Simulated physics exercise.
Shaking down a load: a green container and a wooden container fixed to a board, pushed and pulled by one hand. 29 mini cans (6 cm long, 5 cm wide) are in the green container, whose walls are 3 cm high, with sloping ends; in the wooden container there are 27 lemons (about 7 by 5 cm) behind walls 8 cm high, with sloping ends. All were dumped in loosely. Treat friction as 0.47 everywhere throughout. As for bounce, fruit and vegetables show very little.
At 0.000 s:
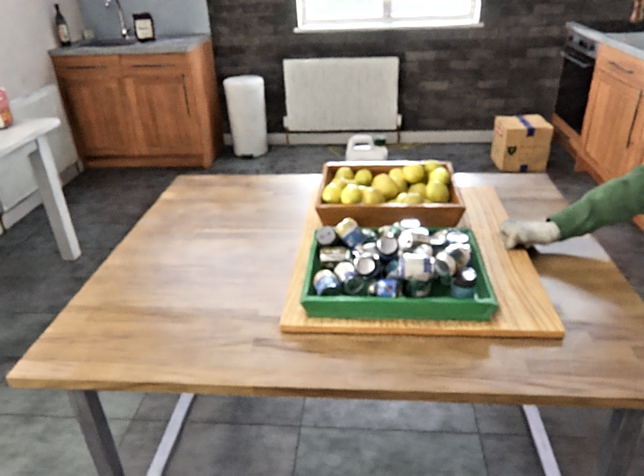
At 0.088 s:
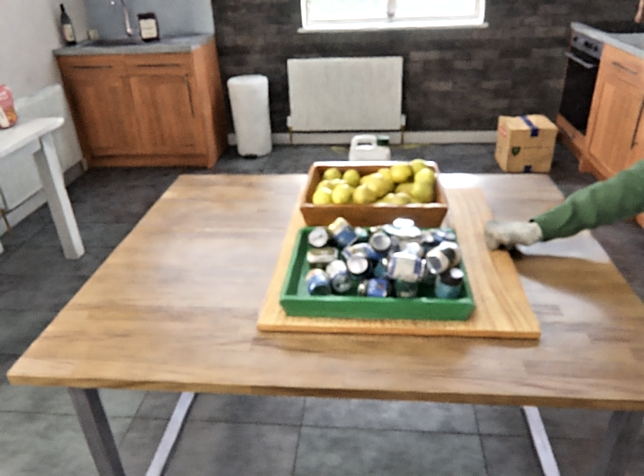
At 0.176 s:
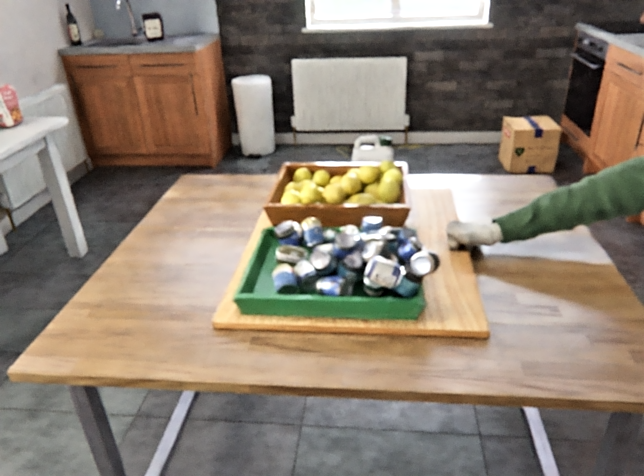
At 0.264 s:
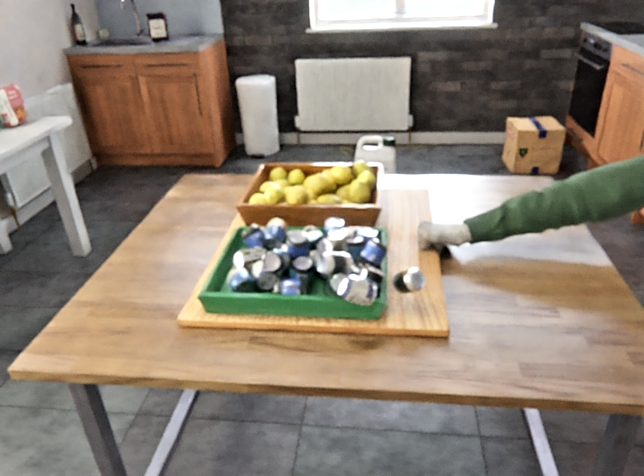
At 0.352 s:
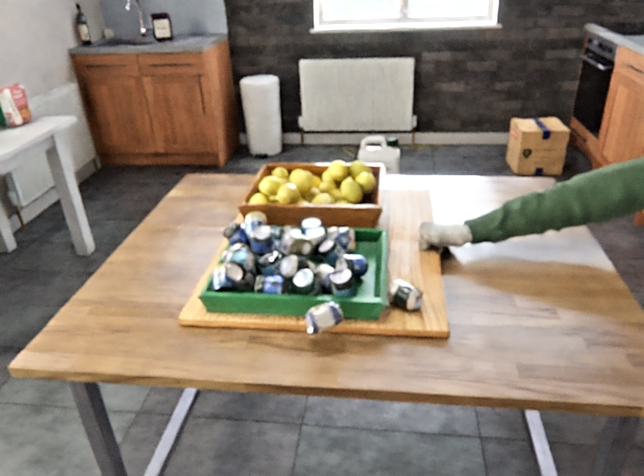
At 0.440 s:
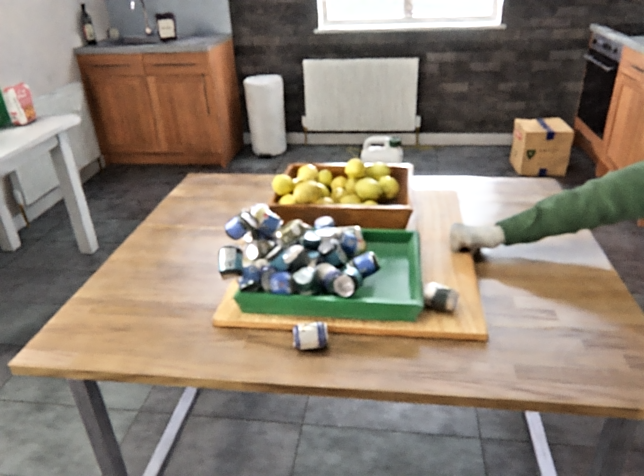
A gloved hand slides a board of cans and fruit left, then right, scattering some cans.
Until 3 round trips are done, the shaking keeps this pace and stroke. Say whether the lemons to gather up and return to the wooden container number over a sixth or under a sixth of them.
Under a sixth.
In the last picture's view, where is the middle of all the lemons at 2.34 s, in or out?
(395, 200).
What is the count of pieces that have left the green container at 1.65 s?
For the green container, some 14.
After 0.74 s, green container 21 in, 8 out and wooden container 27 in, 0 out.
After 1.12 s, green container 17 in, 12 out and wooden container 27 in, 0 out.
After 1.65 s, green container 15 in, 14 out and wooden container 27 in, 0 out.
When it is over (at 2.34 s), green container 13 in, 16 out and wooden container 27 in, 0 out. Asked share, 0 of 27, 0 per cent.
